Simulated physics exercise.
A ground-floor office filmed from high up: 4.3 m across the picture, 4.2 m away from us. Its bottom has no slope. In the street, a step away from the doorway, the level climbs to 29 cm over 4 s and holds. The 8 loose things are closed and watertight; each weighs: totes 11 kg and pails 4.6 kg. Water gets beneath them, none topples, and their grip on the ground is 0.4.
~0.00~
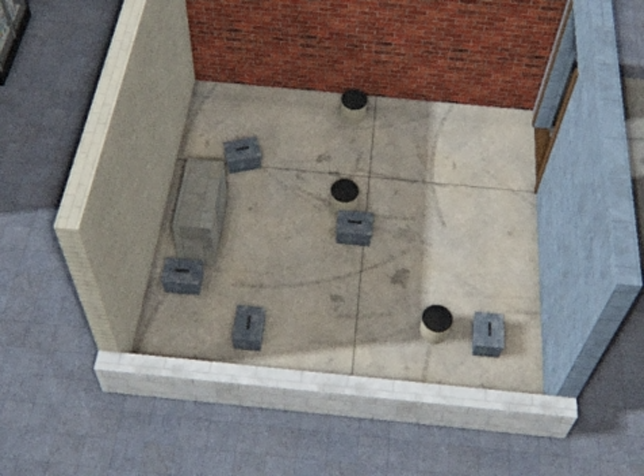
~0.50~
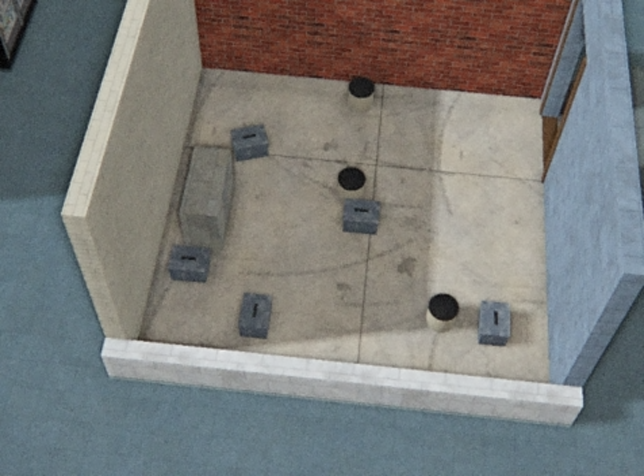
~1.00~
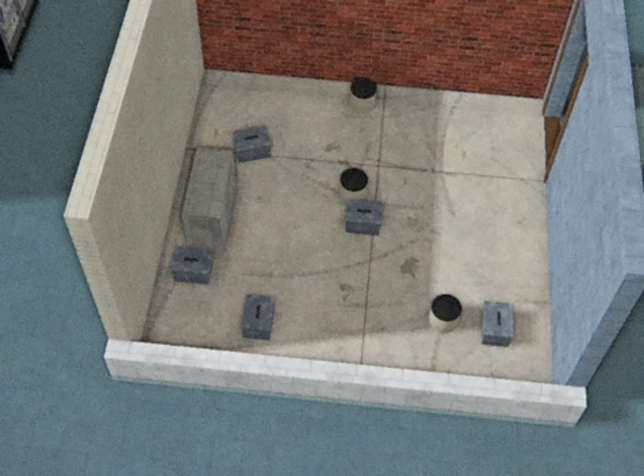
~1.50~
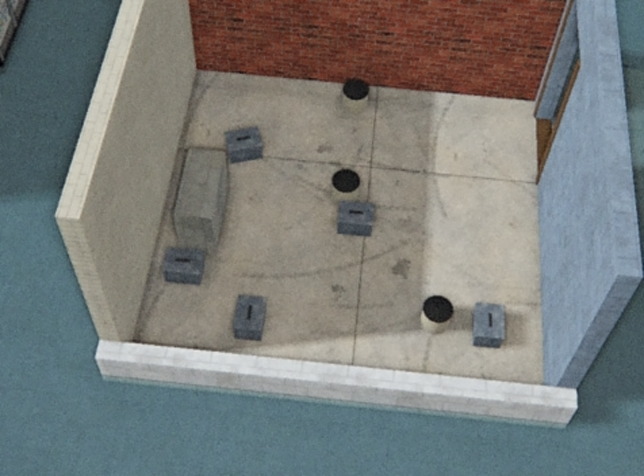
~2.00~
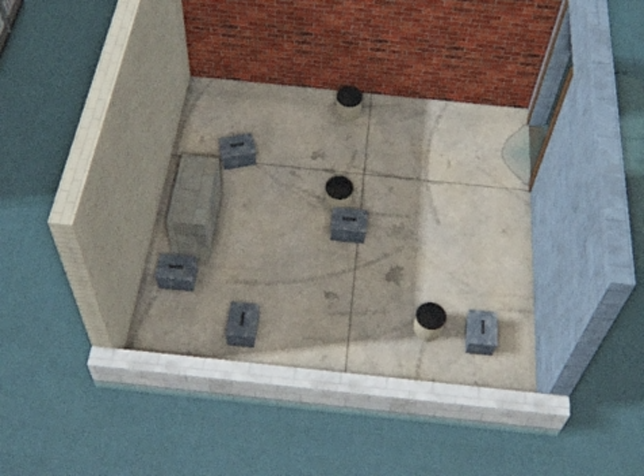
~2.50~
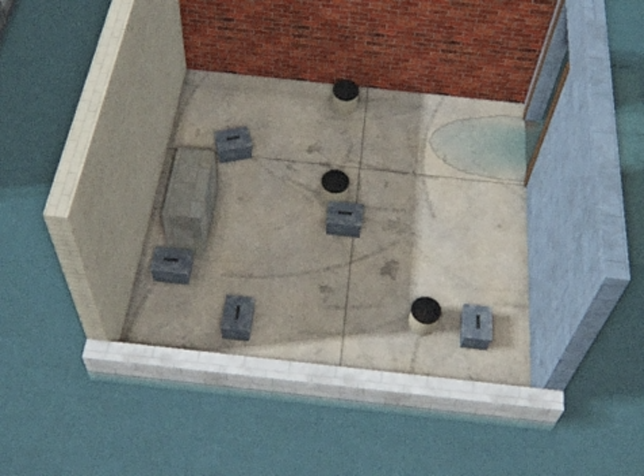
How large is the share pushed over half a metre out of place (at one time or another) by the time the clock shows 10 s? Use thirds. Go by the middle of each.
It is between one and two thirds.
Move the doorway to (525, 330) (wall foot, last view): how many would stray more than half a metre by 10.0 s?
In that case 7 of them.
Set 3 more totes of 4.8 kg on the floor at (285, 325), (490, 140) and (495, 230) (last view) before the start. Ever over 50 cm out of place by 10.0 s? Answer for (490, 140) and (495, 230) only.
In that order: Over, under.
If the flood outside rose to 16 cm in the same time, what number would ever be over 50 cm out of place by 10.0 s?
In that case 1 of them.
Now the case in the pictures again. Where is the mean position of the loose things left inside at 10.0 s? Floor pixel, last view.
At about (296, 261).
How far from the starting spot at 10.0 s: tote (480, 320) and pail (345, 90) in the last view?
In turn: 0 cm, 120 cm.
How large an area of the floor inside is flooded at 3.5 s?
Some 4.0 m2.
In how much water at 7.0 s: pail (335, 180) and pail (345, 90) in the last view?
About 5 and 20 cm.
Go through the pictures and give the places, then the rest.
In the first picture, a tote at (249, 323) rests on the ground; a tote at (182, 271), on the bottom; water covers 0.0 m2; 0 of 8 have shifted.
In the second picture, a tote at (255, 311), on the bottom; a tote at (189, 258) rests on the ground; 0.0 m2 under water; 0 of 8 have shifted.
In the third picture, a tote at (258, 312) rests on the ground; a tote at (191, 260) rests on the ground; water covers 0.0 m2; 0 of 8 have shifted.
In the fourth picture, a tote at (250, 313) rests on the ground; a tote at (183, 261), on the bottom; 0.0 m2 under water; 0 of 8 have shifted.
In the fifth picture, a tote at (243, 319), on the bottom; a tote at (176, 267), on the bottom; 0.2 m2 under water; 0 of 8 have shifted.
In the sixth picture, a tote at (238, 313) rests on the ground; a tote at (171, 260) rests on the ground; water covers 0.9 m2; 0 of 8 have shifted.
After 3.5 s 0 of 8 are over 50 cm from their spots; 0 afloat.
After 4.5 s 1 of 8 are over 50 cm from their spots; 0 afloat.
After 7.0 s 3 of 8 are over 50 cm from their spots; 2 afloat.
After 10.0 s 4 of 8 are over 50 cm from their spots, and 5 have been at some point; 5 afloat.
